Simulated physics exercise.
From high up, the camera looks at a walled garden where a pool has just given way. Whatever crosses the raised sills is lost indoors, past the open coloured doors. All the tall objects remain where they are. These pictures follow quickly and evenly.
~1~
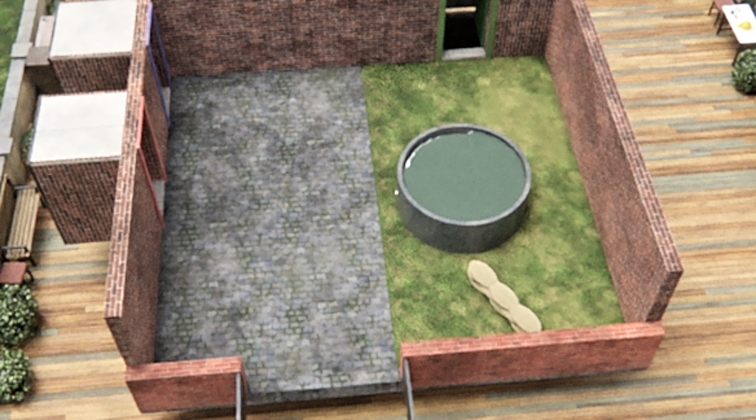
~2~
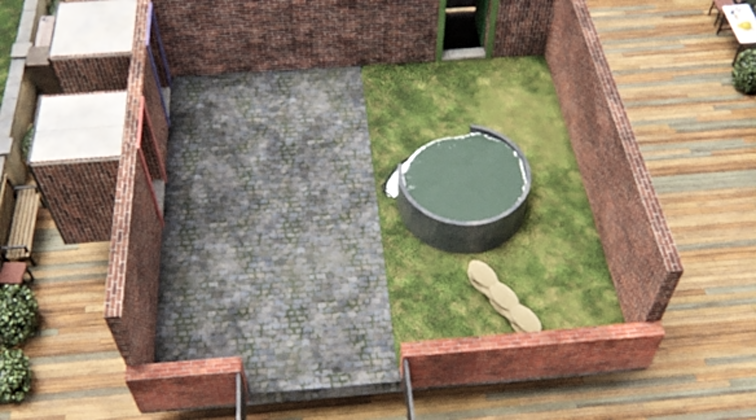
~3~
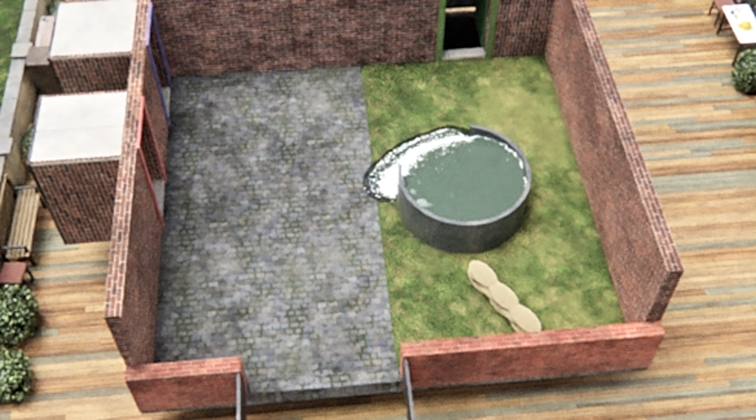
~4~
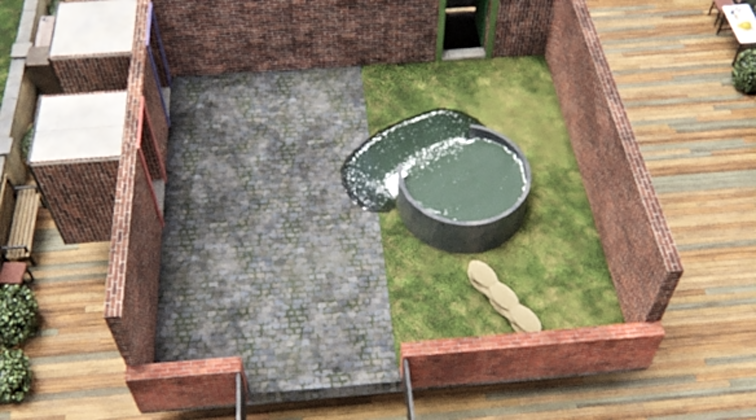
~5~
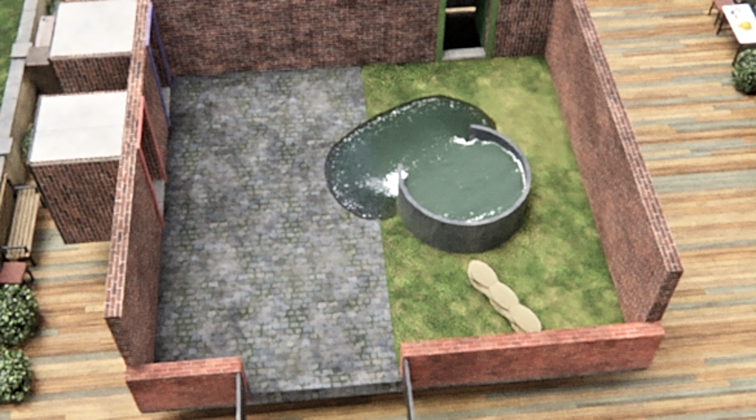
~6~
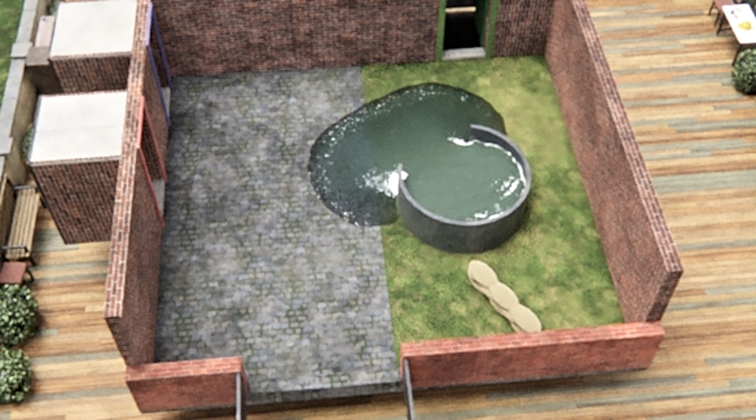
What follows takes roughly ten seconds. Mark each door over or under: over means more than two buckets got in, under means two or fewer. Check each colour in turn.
Green door - over, red door - under, blue door - over.
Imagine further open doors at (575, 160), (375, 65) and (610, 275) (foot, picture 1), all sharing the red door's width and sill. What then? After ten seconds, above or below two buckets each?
Taken in sequence, they go: Not exceeded, exceeded, not exceeded.
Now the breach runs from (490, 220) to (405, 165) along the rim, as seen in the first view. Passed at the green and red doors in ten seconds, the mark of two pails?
Well, green gets less, but red gets less.
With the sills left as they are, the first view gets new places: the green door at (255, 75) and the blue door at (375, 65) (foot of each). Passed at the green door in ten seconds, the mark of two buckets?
My reading: The green door lets more in.
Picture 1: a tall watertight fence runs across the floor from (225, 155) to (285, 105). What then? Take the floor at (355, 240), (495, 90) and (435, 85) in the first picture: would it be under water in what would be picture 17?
Reading them off in sequence: Spared, swamped, swamped.
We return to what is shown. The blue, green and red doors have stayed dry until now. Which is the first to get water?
Answer: The green one.
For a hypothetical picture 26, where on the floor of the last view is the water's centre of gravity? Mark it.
It's close to (369, 135).
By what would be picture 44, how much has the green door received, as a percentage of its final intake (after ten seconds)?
I get 100 per cent.
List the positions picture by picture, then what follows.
The first picture shows the pool at (464, 175) is whole and still.
In the second picture, water pours out on the pool's far side and has run to (389, 191).
In the third picture, water pours out on the pool's far side and has run to (368, 187).
In the fourth picture, the front is at (349, 188), out from the gap on the pool's far side.
In the fifth picture, the front is at (332, 184), out from the gap on the pool's far side.
In the sixth picture, the front is at (438, 86), out from the gap on the pool's far side.
A moment on, water covers 30 % of the floor; the green door wet at the sill, nothing in, the red door not reached, the blue door not reached.
Next, water covers 40 % of the floor; the green door under two buckets in, the red door not reached, the blue door not reached.
Then, water covers 45 % of the floor; the green door over two buckets in, the red door wet at the sill, nothing in, the blue door far over two buckets in.
Later, water covers 65 % of the floor; the green door over two buckets in, the red door wet at the sill, nothing in, the blue door far over two buckets in.
In the end, water covers 95 % of the floor; the green door over two buckets in, the red door wet at the sill, nothing in, the blue door far over two buckets in.
